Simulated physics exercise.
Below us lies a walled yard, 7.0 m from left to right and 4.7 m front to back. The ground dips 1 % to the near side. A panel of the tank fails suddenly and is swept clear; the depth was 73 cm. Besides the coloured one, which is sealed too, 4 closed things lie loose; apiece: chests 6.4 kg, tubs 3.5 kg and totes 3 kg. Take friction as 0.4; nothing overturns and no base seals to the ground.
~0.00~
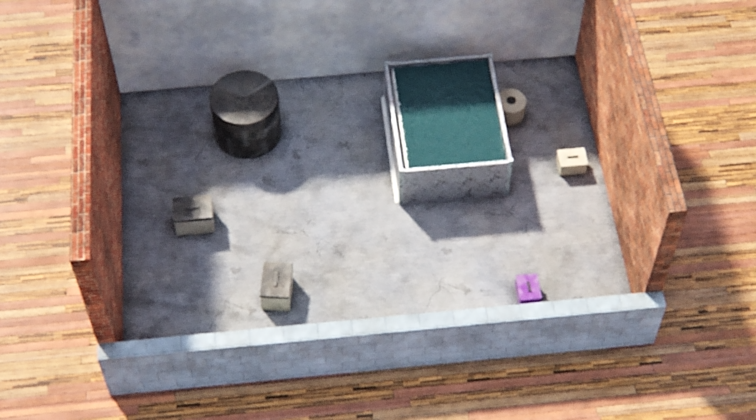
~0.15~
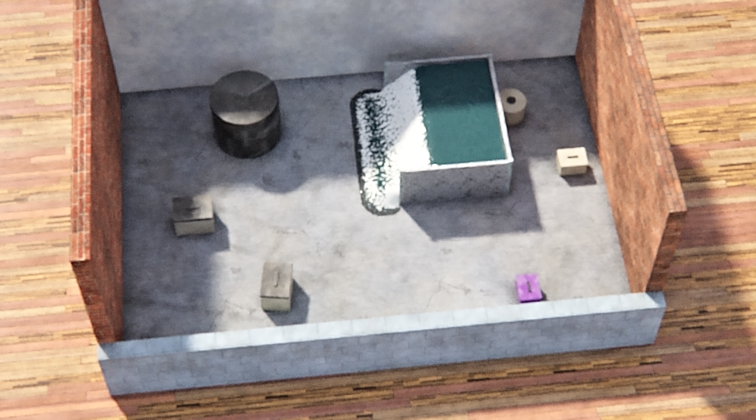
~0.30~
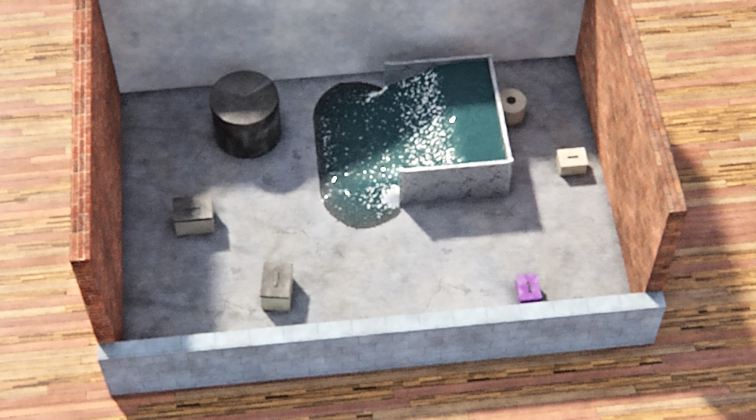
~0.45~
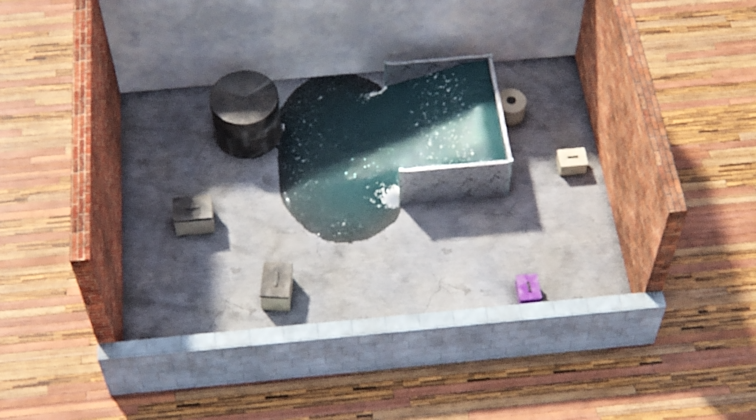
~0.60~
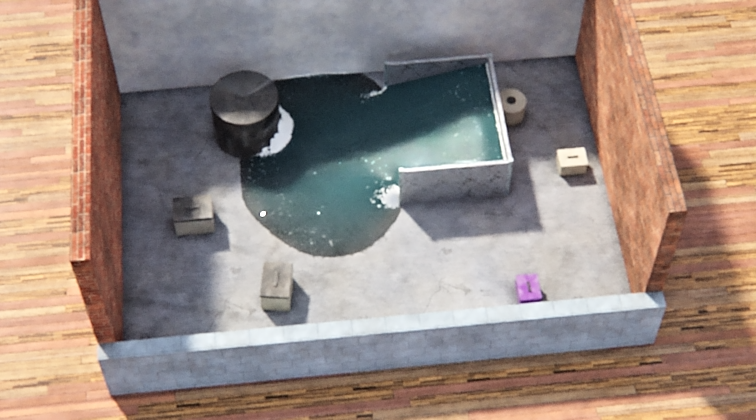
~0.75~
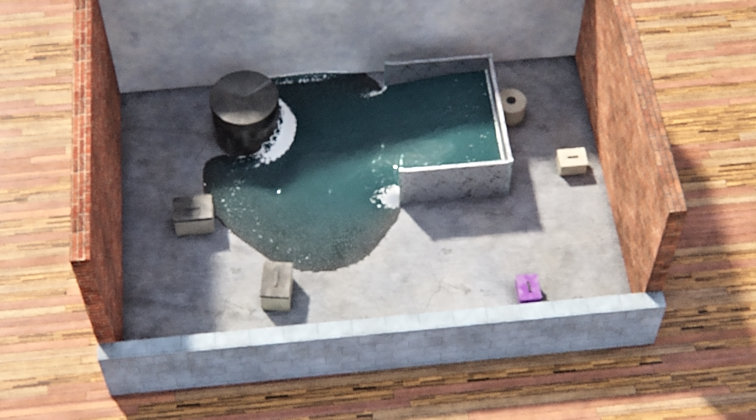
In the video, the left side of a water-filled tank in a walled yard gives way, and foaming green water spreads left across the floor around a dark cylinder, nearing two grey boxes, while the purple box stays still.
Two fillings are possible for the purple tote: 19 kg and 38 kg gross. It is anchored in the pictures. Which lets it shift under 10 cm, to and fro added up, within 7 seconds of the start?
I expect that only the higher weight holds it.
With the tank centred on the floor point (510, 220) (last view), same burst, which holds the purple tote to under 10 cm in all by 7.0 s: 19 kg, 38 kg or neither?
Then the smaller load will do.
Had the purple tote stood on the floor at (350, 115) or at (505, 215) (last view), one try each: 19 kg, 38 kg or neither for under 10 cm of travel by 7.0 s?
In that order: Neither holds; either load holds.
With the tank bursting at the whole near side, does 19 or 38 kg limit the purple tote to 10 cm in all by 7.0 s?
Then neither weight holds it.
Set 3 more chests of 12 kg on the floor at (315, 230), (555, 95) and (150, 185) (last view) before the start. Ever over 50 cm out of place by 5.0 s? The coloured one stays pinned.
In that order: Over, short of it, past it.
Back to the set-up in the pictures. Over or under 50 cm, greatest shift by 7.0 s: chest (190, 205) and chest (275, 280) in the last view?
In that order: Over, more.
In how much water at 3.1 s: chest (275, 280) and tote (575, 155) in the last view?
Roughly 21 and 0 cm.
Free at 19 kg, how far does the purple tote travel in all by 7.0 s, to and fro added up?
About 60 cm.
After 1.4 s the purple tote would be 0 cm from its start with 19 kg and 0 cm from its start with 38 kg; 0 cm of water round it then.
After 3.1 s the purple tote would be 0 cm from its start with 19 kg and 0 cm from its start with 38 kg; 0 cm of water round it then.
After 4.9 s the purple tote would be 3 cm from its start with 19 kg and 0 cm from its start with 38 kg; 7 cm of water round it then.
After 7.0 s the purple tote would be 69 cm from its start with 19 kg and 0 cm from its start with 38 kg; 8 cm of water round it then.
